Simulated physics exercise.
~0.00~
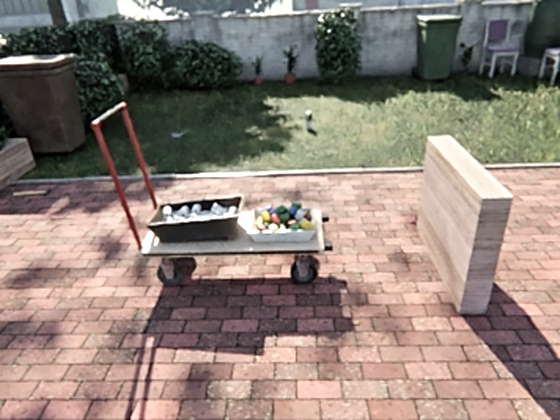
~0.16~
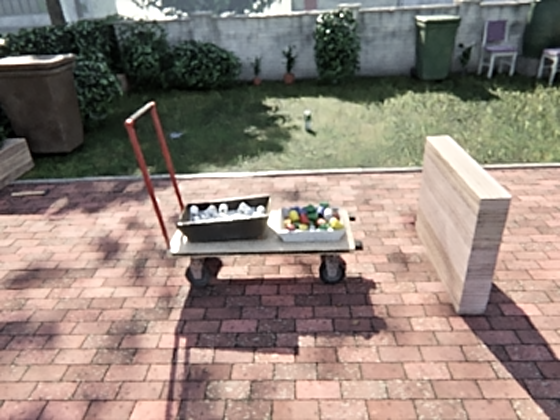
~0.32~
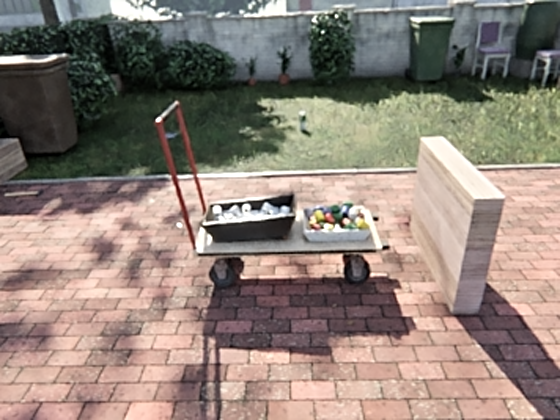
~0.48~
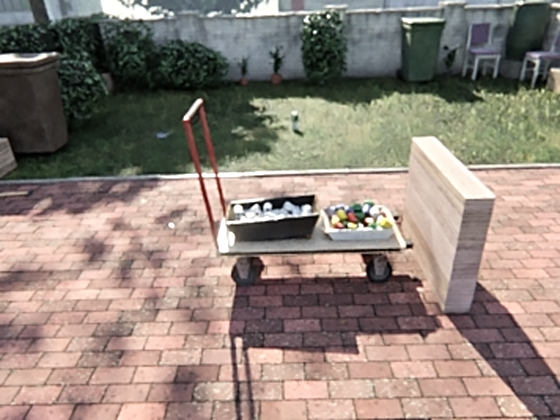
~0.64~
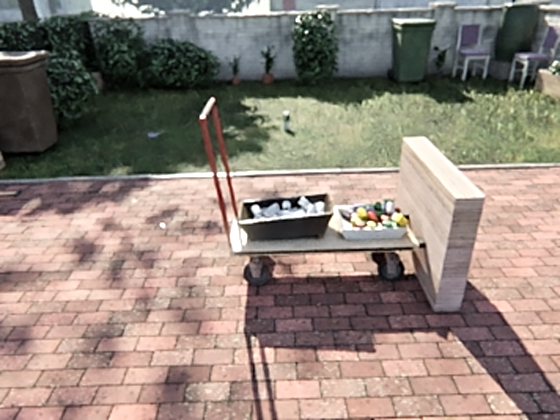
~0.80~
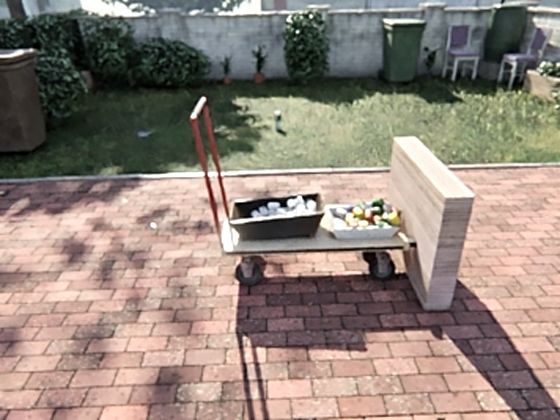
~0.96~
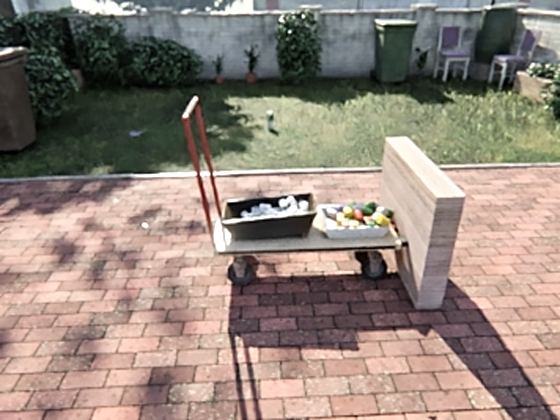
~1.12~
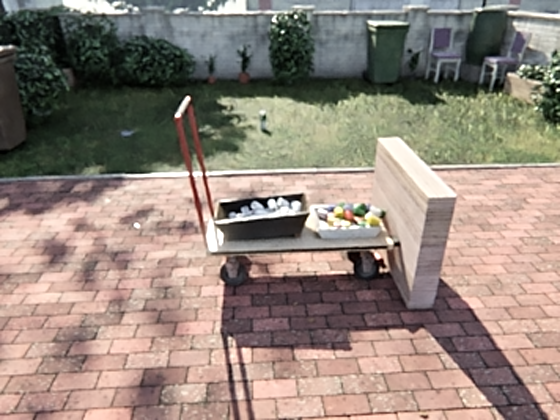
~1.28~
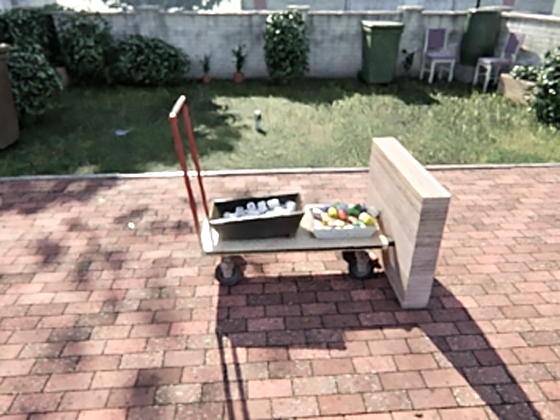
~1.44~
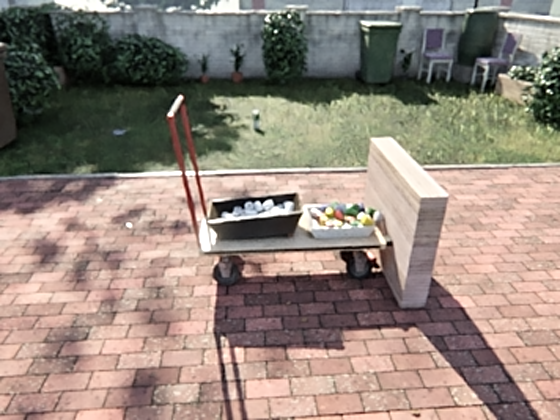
Flatbed trolley with a red handle carrying black and white crates of small items rolling right across brick paving, stopping against a wooden block.
